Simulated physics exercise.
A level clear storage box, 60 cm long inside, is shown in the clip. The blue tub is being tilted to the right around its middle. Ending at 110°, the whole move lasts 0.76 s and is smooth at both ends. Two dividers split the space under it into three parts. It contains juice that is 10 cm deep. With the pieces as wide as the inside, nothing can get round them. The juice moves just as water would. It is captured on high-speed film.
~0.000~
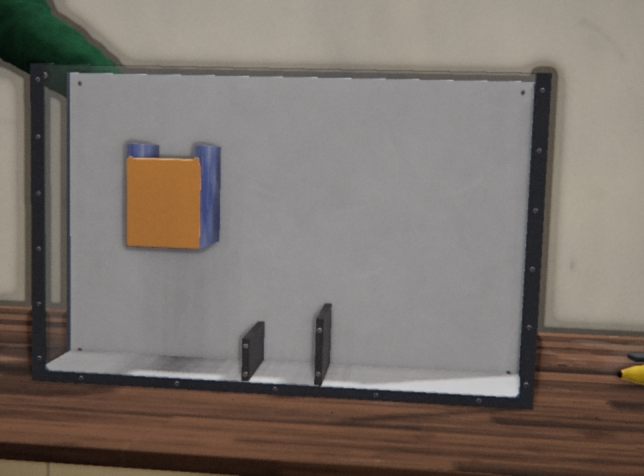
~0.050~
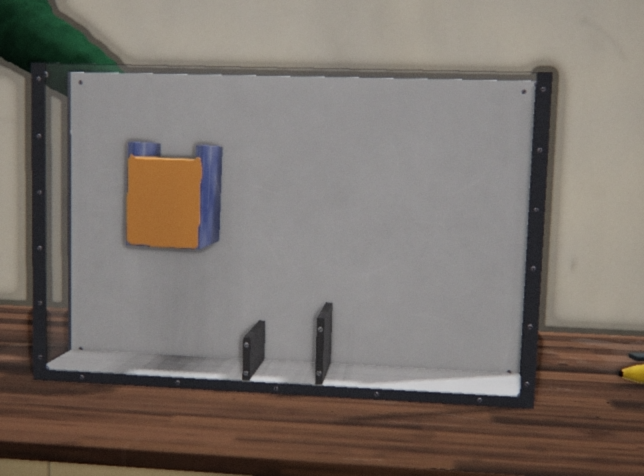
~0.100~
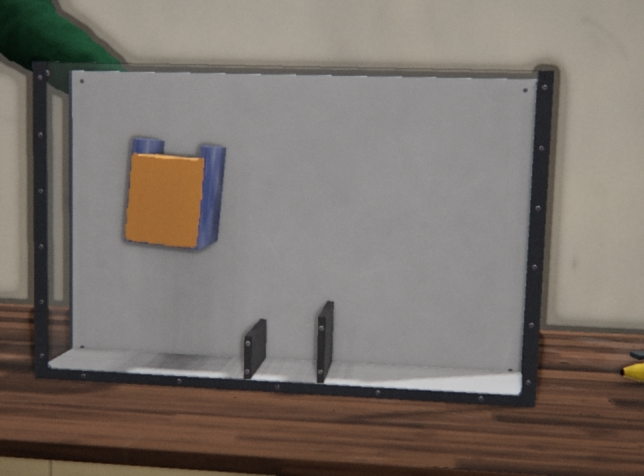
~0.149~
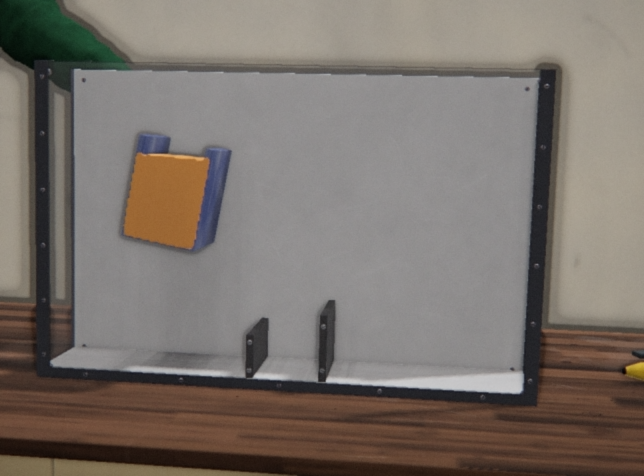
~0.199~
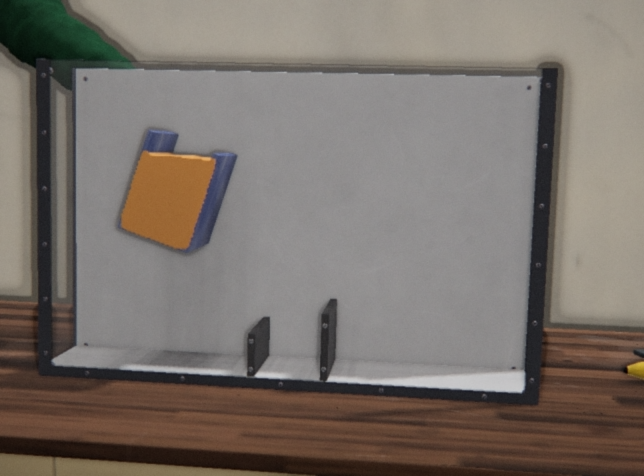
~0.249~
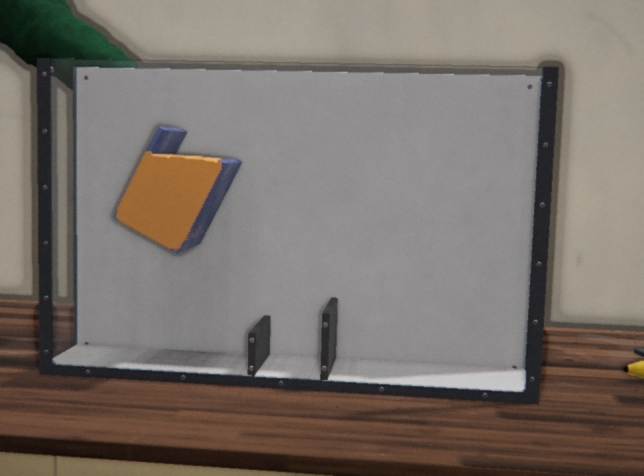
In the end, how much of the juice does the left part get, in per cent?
The left part gets about 25 per cent.
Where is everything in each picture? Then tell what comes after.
In the first picture, the tub leans 0°; its pouring lip is at (198, 147); the highest juice is at (151, 161); divider tops at (246, 340) and (320, 320).
In the second picture, the tub leans 1°; its pouring lip is at (199, 147); the highest juice is at (146, 160).
In the third picture, the tub leans 5°; its pouring lip is at (203, 148); the highest juice is at (148, 158).
In the fourth picture, the tub leans 10°; its pouring lip is at (209, 151); the highest juice is at (157, 157).
In the fifth picture, the tub leans 18°; its pouring lip is at (215, 156); the highest juice is at (164, 157).
In the sixth picture, the tub leans 27°; its pouring lip is at (221, 163); the highest juice is at (155, 158).
Then, 0.44 s in, hardly anything has reached the bottom yet.
Then, 0.68 s in, 32 per cent is down, the largest part in the middle part.
Then, 0.99 s in, 67 per cent is down, the largest part in the middle part.
Finally, the split from left to right is 25, 58 and 17 per cent.
